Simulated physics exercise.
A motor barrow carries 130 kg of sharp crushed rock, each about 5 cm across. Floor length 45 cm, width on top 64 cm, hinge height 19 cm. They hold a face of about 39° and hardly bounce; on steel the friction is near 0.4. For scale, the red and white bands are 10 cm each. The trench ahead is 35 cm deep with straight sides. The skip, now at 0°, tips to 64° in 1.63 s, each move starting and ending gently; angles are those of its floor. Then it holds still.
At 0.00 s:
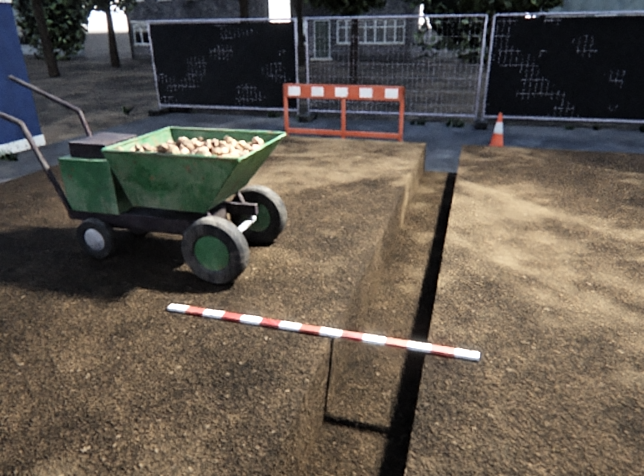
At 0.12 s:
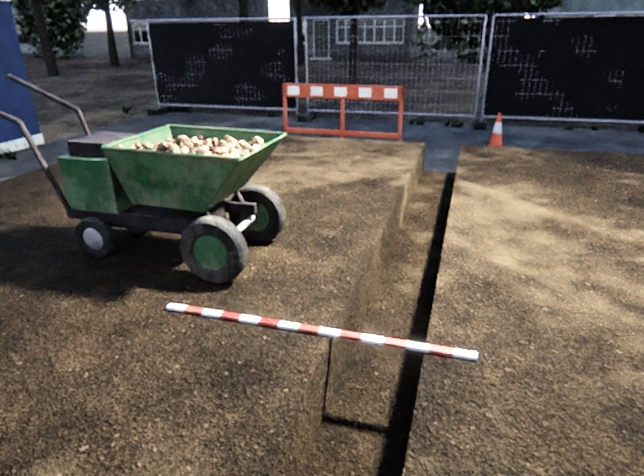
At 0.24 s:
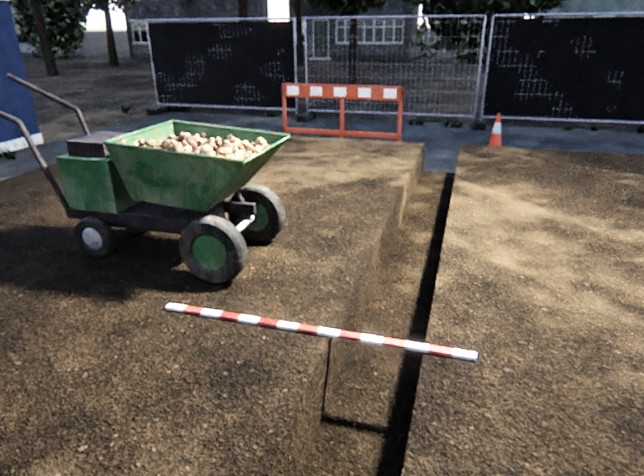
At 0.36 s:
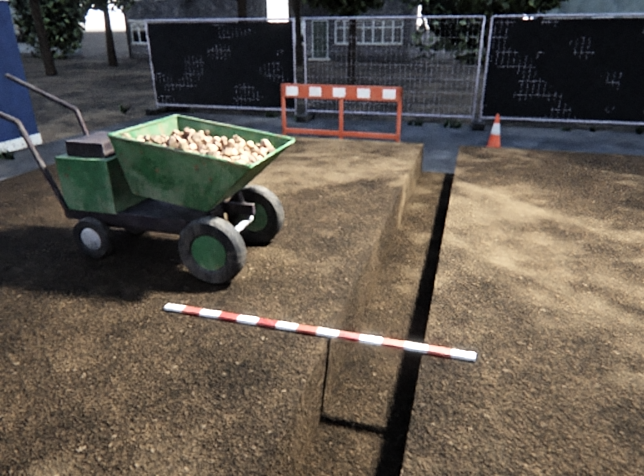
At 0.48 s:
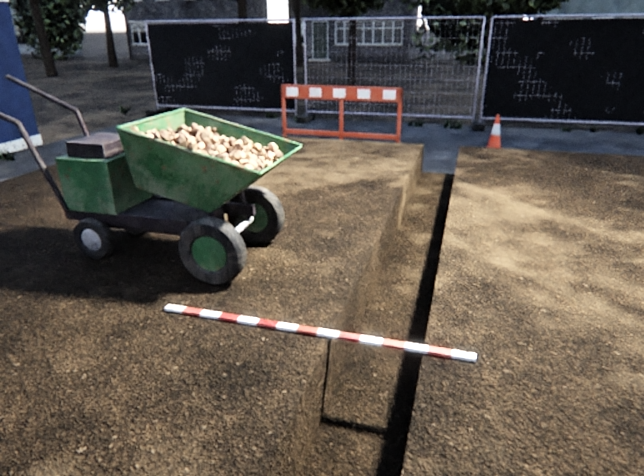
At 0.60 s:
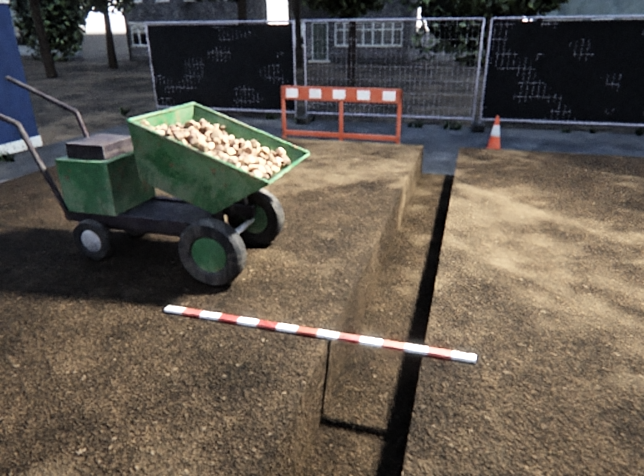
On a fenced dirt site, a green barrow's stone-filled skip gradually tilts down toward the right.
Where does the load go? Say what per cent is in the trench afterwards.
Roughly 30 per cent ends in the trench.
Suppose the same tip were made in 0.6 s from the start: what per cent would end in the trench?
In that case some 50 per cent.
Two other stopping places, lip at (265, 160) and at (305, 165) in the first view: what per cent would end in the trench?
About 55 and 55 per cent.
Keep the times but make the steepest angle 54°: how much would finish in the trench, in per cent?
In that case some 0 per cent.
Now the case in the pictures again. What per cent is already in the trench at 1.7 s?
About 0 per cent by then.
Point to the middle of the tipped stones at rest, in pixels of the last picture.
Near (367, 320).
After 1.2 s the floor is at 54°; 100 % in the skip; the foremost stones are at (311, 215).
After 1.7 s the floor is at 64°; 91 % in the skip, 8 % short of the trench, 2 % in the trench; the foremost stones are at (377, 322).
After 2.1 s the floor is at 64°; 73 % in the skip, 14 % short of the trench, 13 % in the trench; the foremost stones are at (425, 333).
After 4.0 s the floor is at 64°; 45 % in the skip, 25 % short of the trench, 30 % in the trench; the foremost stones are at (424, 344).
